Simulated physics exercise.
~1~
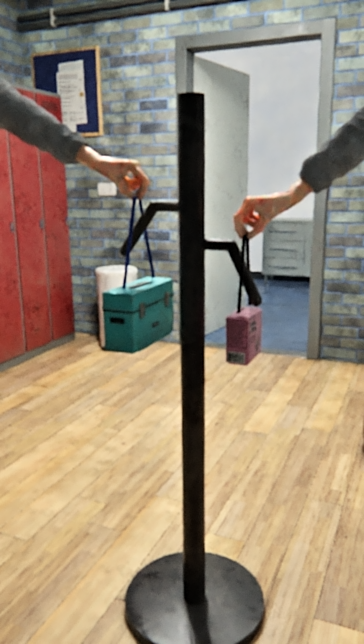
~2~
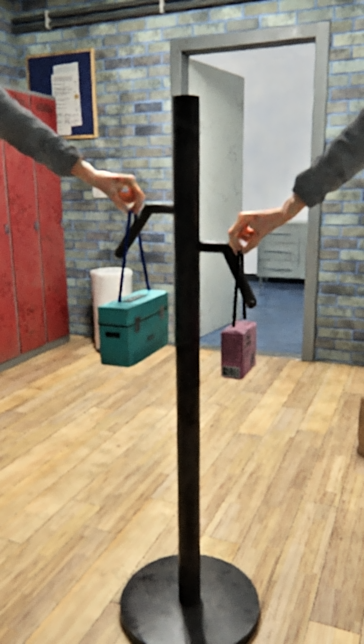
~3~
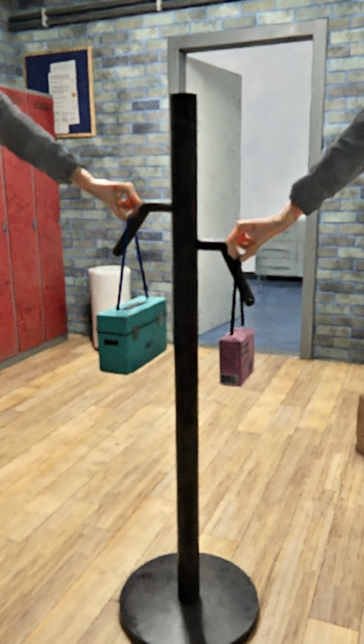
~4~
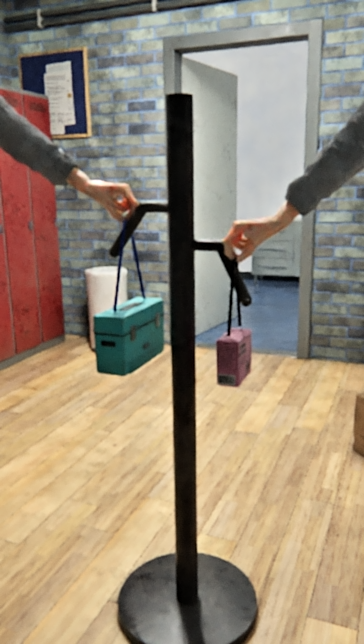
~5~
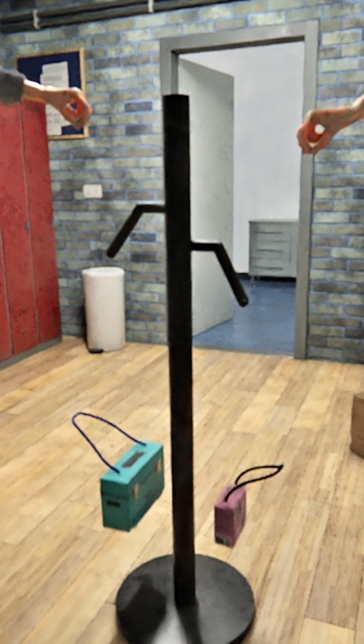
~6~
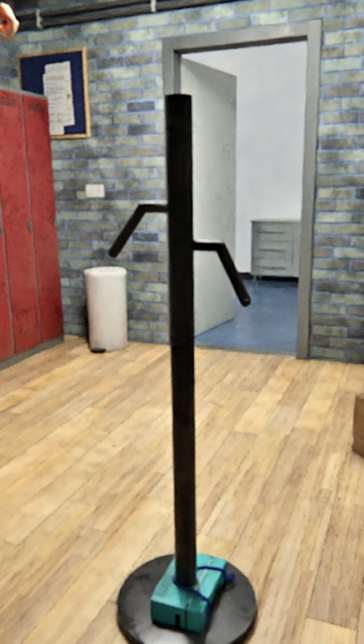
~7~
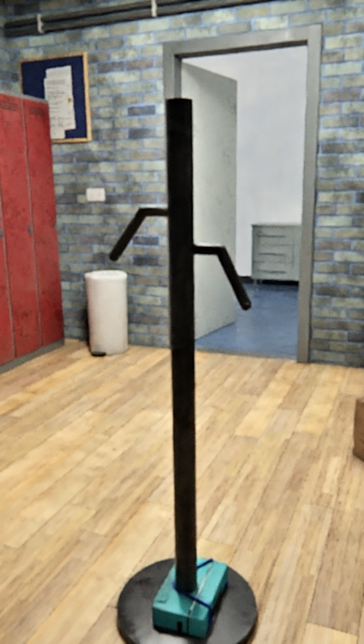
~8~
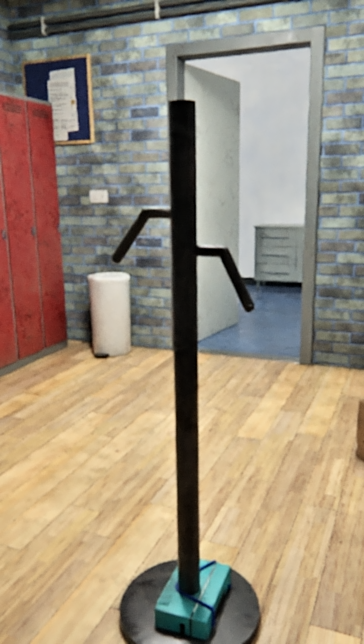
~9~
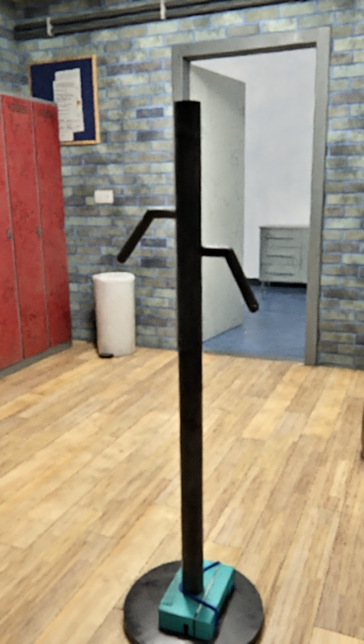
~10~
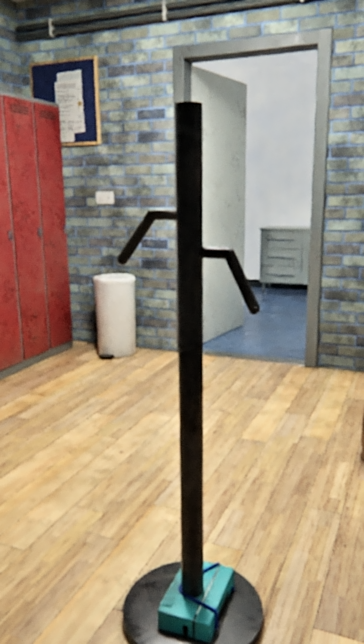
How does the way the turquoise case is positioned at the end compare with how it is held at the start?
At the start the turquoise case hangs upright from its loop, and by the end it is lying on its side at the foot of the post.
